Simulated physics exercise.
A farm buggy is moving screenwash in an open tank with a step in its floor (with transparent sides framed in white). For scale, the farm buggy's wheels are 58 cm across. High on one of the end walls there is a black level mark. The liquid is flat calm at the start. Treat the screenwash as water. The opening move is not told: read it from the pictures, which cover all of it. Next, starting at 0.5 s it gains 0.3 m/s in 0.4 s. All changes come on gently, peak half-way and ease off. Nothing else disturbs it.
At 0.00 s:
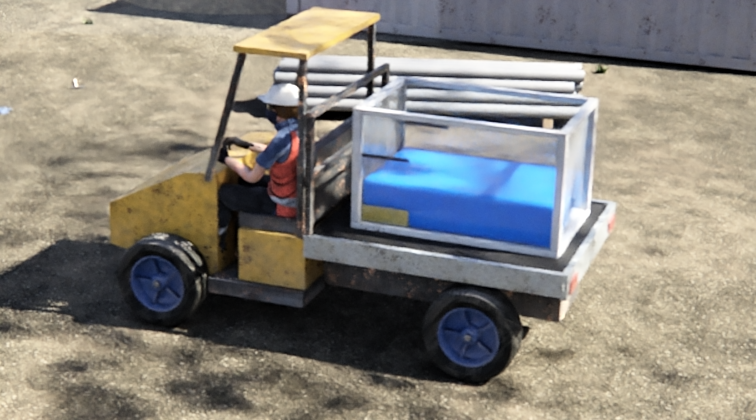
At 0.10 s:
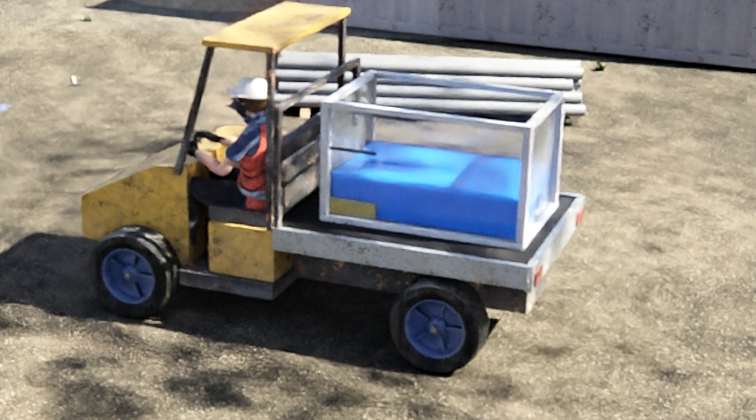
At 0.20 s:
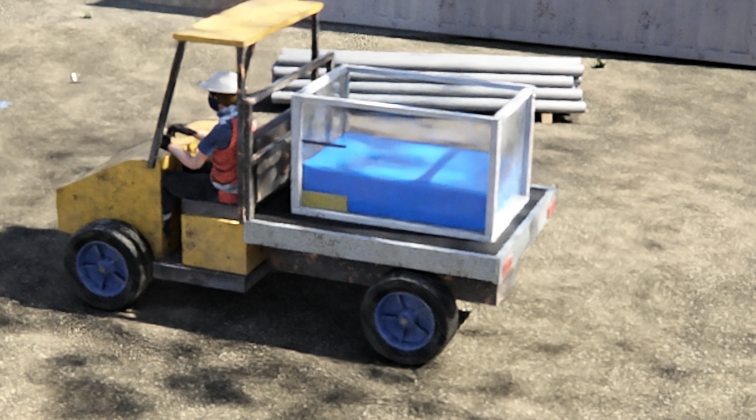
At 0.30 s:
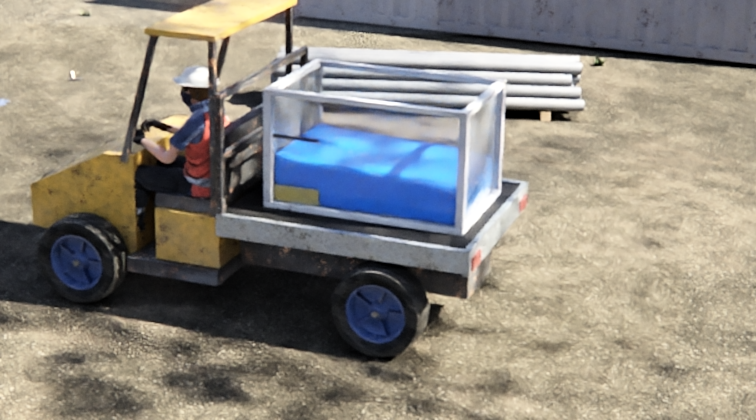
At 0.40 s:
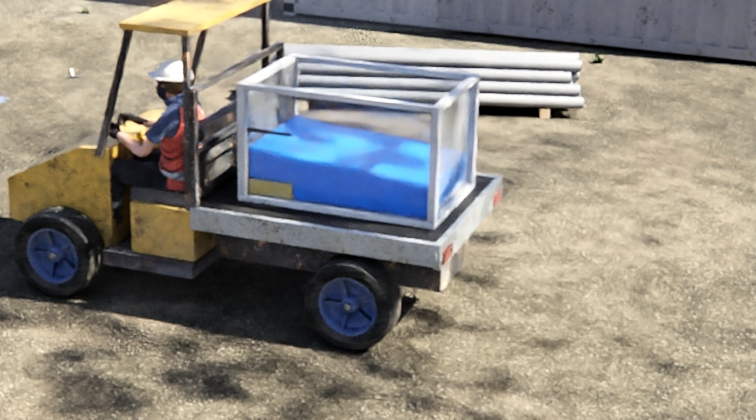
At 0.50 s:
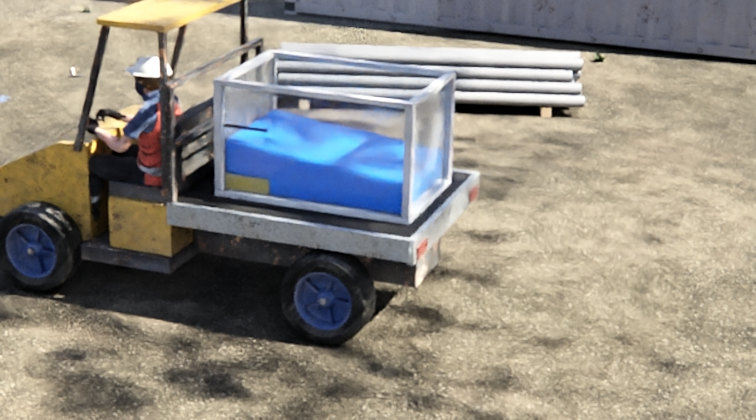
A driver in a white hat and orange vest drove a yellow farm buggy to the left past some stacked pipes, and the blue liquid in the clear, white-framed tank behind rose slightly towards the front.
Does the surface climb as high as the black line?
At that wall the screenwash tops the mark.
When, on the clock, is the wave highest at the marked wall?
Around 2.0 s.
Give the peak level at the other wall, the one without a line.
About 38 cm.
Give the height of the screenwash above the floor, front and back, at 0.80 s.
About 26 cm in front and 26 cm behind.
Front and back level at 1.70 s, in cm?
About 24 cm in front and 26 cm behind.
By 0.80 s front 27 cm, middle 27 cm, back 27 cm above the lowest part of the floor; no loss so far.
By 1.25 s front 21 cm, middle 25 cm, back 34 cm above the lowest part of the floor; no loss so far.
By 1.70 s front 25 cm, middle 27 cm, back 25 cm above the lowest part of the floor; no loss so far.
By 3.88 s the waves are smaller; the highest at the front wall was 49 cm, at 2.00 s, against a line at 42 cm.
